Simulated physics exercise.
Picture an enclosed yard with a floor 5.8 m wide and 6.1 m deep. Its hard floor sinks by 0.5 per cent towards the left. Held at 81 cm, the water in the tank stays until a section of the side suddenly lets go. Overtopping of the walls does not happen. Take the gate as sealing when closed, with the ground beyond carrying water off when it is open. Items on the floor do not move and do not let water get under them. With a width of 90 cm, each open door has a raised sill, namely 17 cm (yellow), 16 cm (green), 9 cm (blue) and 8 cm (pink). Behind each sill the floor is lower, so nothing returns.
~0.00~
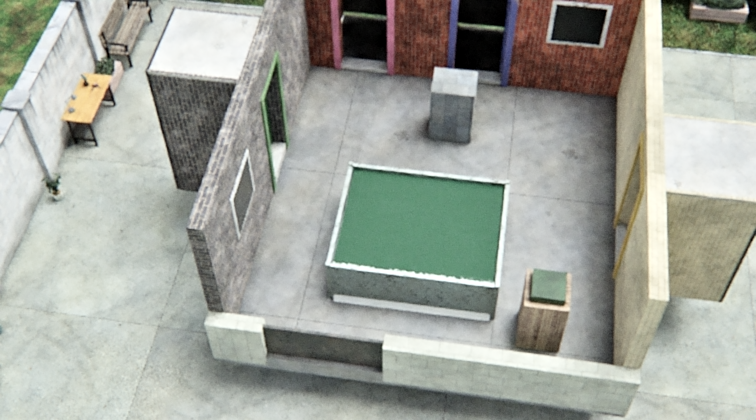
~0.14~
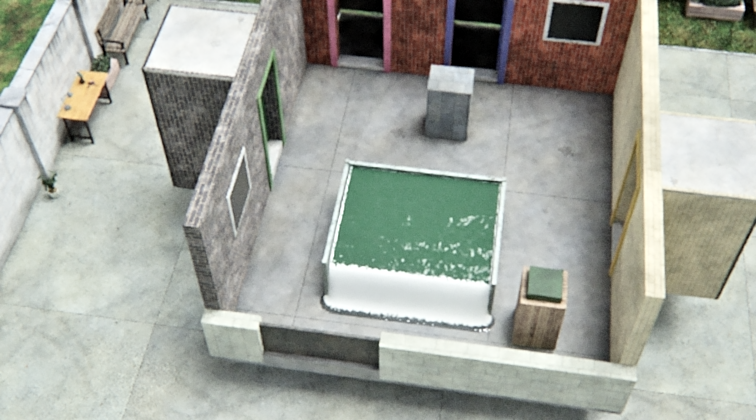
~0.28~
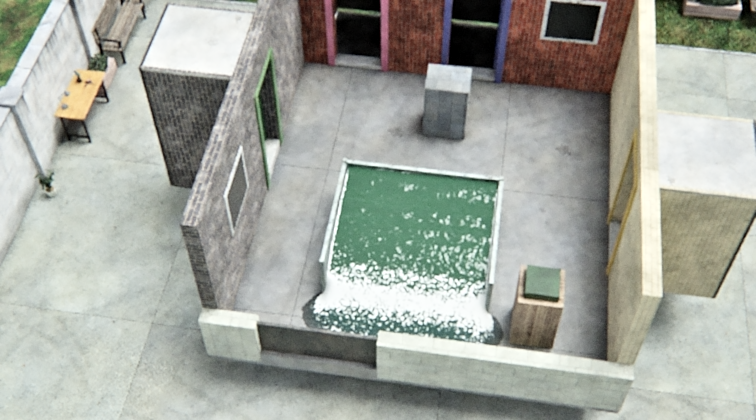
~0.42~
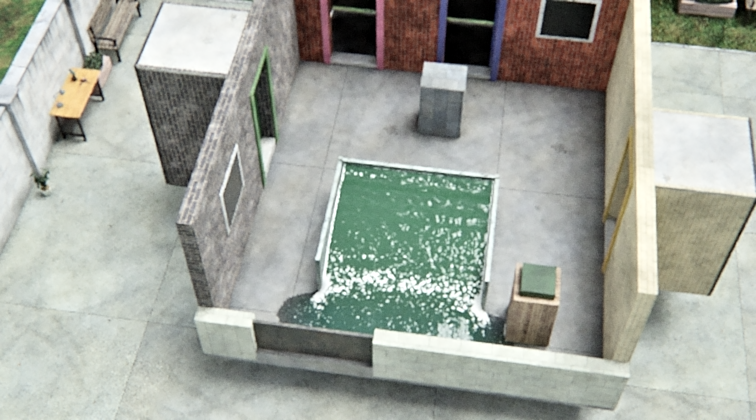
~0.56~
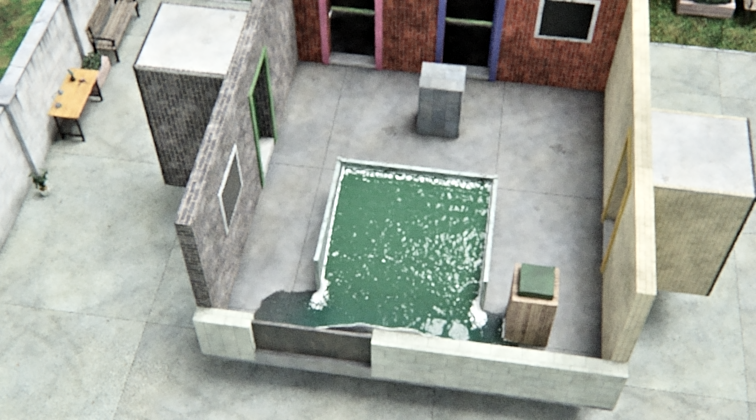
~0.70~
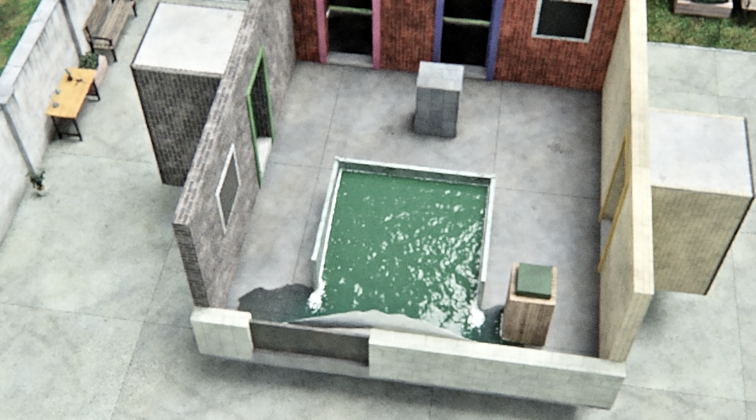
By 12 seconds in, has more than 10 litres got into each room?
Outcome: The yellow door stops short of the limit; the green door stops short of the limit; the blue door overruns the limit; the pink door overruns the limit.
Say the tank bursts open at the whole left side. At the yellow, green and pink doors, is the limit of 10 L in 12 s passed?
Yellow short, green beyond, pink beyond.
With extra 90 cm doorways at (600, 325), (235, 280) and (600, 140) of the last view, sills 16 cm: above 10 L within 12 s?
Note, doorways in listed order: Goes beyond, goes beyond, stays short.
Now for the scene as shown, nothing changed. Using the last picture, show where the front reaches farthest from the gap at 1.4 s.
That lands around (597, 383) in the last picture.
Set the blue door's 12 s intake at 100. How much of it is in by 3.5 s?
Some 0 per cent by then.
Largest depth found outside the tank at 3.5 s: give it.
Around 26 centimetres.
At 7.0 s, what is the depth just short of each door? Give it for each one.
Door by door in cm, yellow shows 4, green shows 6, blue shows 16, pink shows 15.
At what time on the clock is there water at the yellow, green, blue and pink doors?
Doors: Yellow 1.8 s / green 1.8 s / blue 3.8 s / pink 3.0 s.
After 1.4 s water covers 20 % of the floor and is deepest (61 cm) near (218, 334); yellow door not reached, green door not reached, blue door not reached, pink door not reached.
After 2.2 s water covers 40 % of the floor and is deepest (56 cm) near (218, 334); yellow door 7 cm at the sill, 0 L in, green door 6 cm at the sill, 0 L in, blue door not reached, pink door not reached.
After 3.5 s water covers 90 % of the floor and is deepest (26 cm) near (218, 334); yellow door 7 cm at the sill, 0 L in, green door 7 cm at the sill, 0 L in, blue door not reached, pink door 18 cm at the sill, 21 L in.
After 7.0 s water covers 100 % of the floor and is deepest (20 cm) near (293, 72); yellow door 4 cm at the sill, 0 L in, green door 6 cm at the sill, 0 L in, blue door 16 cm at the sill, 100 L in, pink door 15 cm at the sill, 221 L in.
After 12.0 s water covers 100 % of the floor and is deepest (15 cm) near (330, 206); yellow door 9 cm at the sill, 0 L in, green door 12 cm at the sill, 2 L in, blue door 13 cm at the sill, 162 L in, pink door 15 cm at the sill, 313 L in.
